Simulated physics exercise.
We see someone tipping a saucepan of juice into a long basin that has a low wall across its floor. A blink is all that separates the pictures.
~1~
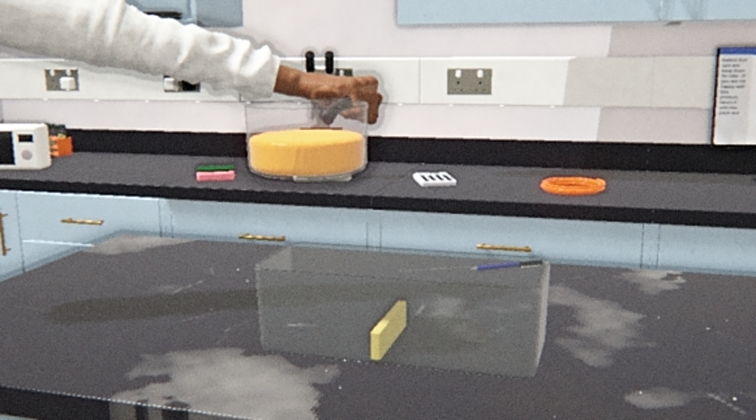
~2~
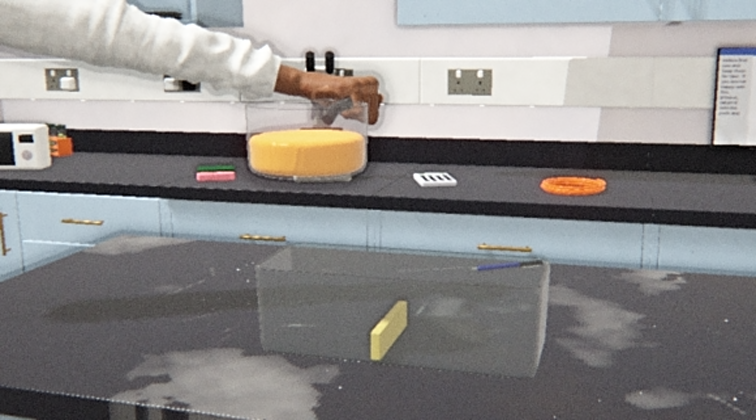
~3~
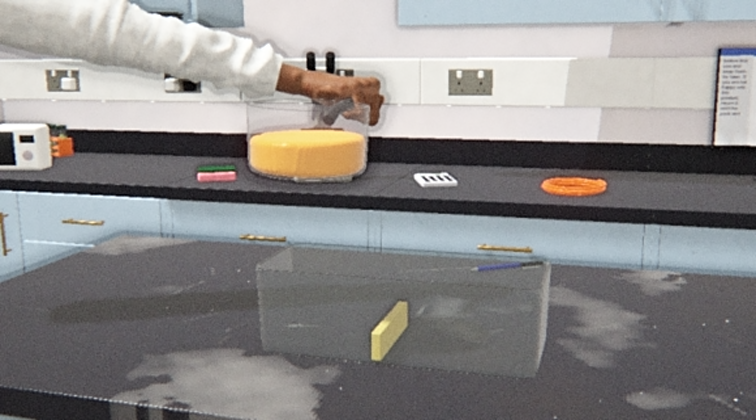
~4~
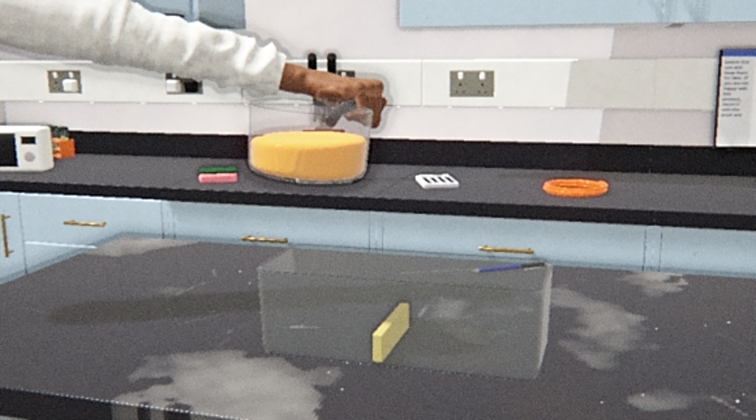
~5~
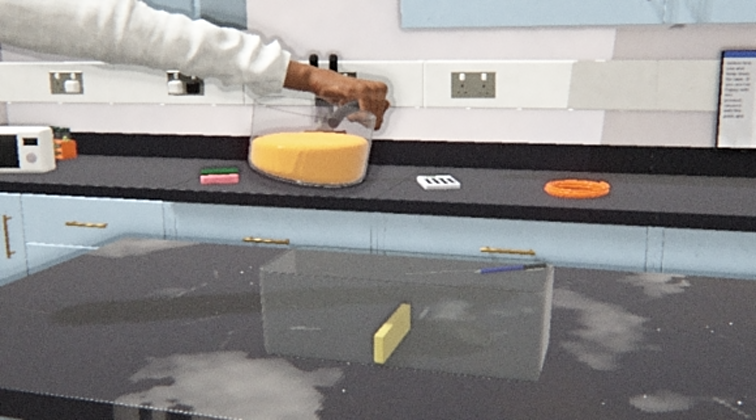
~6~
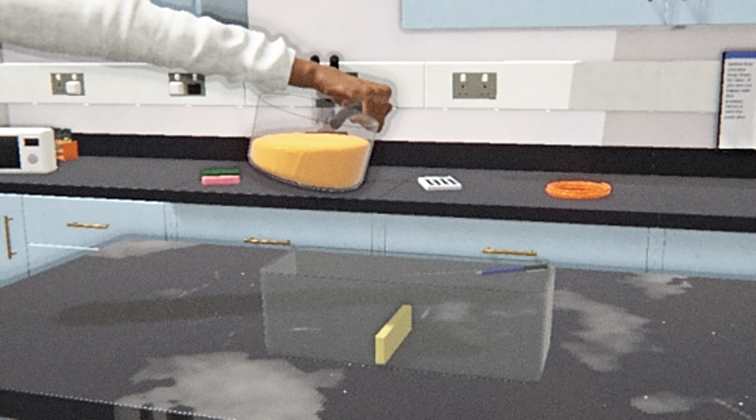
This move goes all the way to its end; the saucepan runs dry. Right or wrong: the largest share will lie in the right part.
Right.
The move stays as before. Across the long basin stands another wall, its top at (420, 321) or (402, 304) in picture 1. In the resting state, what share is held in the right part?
In order, 25 and 45 in a hundred.
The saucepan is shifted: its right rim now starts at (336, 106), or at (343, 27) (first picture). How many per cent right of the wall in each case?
30 %, then 60 %.
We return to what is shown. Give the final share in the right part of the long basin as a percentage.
Around 65 %.
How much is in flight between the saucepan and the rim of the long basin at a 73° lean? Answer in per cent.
Near 30 parts in a hundred.
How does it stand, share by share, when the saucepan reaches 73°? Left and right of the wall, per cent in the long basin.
Left 0, right 5.
A moment on, the tilt is 73° and 64 per cent is still to pour, 1 is left of the wall and 4 right of it.
Next, the tilt is 108° and 11 per cent is still to pour, 15 is left of the wall and 60 right of it.
Then the tilt is 114° and 0 per cent is still to pour, 35 is left of the wall and 64 right of it.
Later the tilt is 114° and 0 per cent is still to pour, 36 is left of the wall and 64 right of it.
At rest 36 per cent lies left of the wall, 64 right of it and 1 outside.
